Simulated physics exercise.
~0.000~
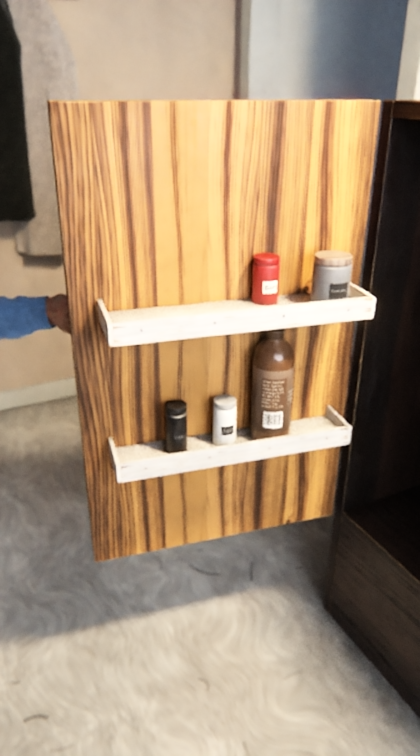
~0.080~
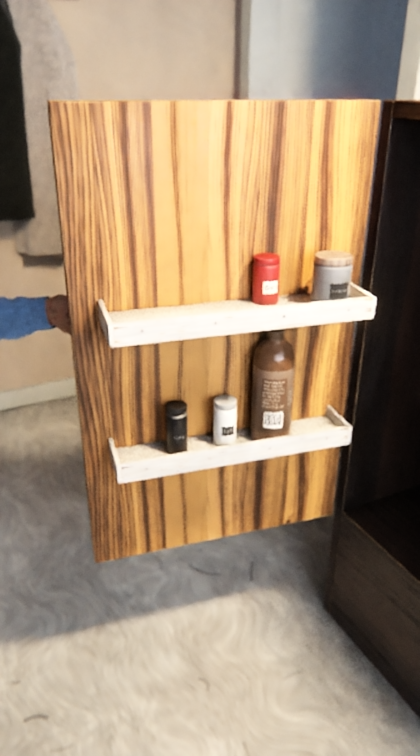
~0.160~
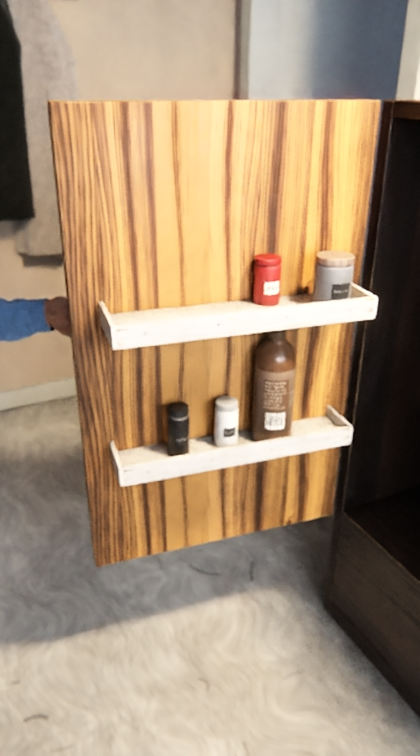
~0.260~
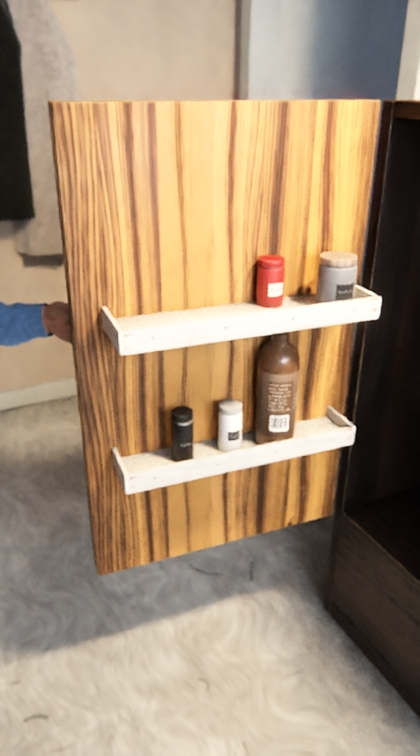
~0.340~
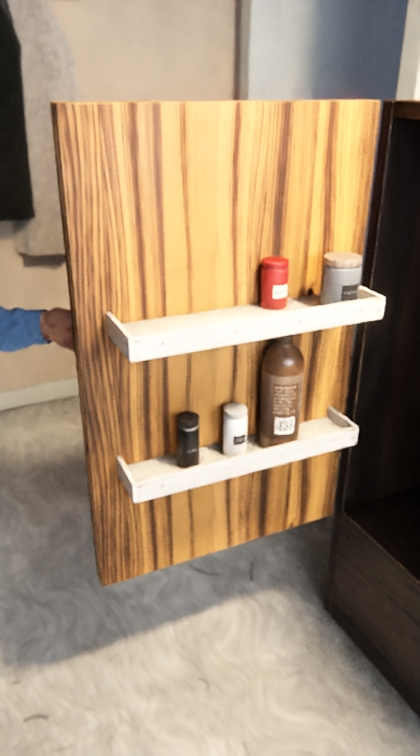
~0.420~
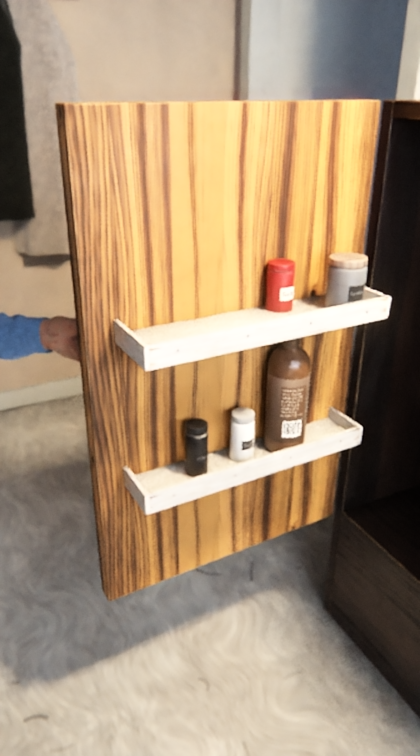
In a room, a hand slowly swings a wooden door holding bottles and jars on racks.
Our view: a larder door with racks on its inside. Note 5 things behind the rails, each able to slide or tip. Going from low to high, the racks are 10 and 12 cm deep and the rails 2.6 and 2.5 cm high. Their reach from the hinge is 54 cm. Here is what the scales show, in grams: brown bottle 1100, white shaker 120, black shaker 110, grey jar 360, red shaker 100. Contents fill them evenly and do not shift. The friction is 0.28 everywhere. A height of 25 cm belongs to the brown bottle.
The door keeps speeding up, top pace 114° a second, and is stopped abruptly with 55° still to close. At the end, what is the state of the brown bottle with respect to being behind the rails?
It is still behind the rails.
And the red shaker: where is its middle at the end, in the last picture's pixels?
Near (360, 302).
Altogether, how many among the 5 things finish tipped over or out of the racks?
That makes 1.
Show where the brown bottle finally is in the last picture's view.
Around pixel (347, 407).
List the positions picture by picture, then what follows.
The first frame shows door 100° open; brown bottle (273, 385); white shaker (224, 421).
The second frame shows door 100° open; grey jar (331, 280); red shaker (266, 279).
The third frame shows door 99° open; white shaker (226, 423); black shaker (178, 430).
The fourth frame shows door 96° open; grey jar (336, 281); red shaker (270, 281).
The fifth frame shows door 92° open; white shaker (235, 430); black shaker (188, 441).
The sixth frame shows door 88° open; brown bottle (287, 393); grey jar (346, 283).
Around 0.72 s, door 63° open.
Around 0.92 s, door 55° open; black shaker at 30° to upright; white shaker shifted 3 cm; red shaker shifted 3 cm.
Finally (3.0 s), on their side or leaning hard behind the rails, black shaker; the other 4 still in place (within 5 cm). In the last view, brown bottle near (347, 407).
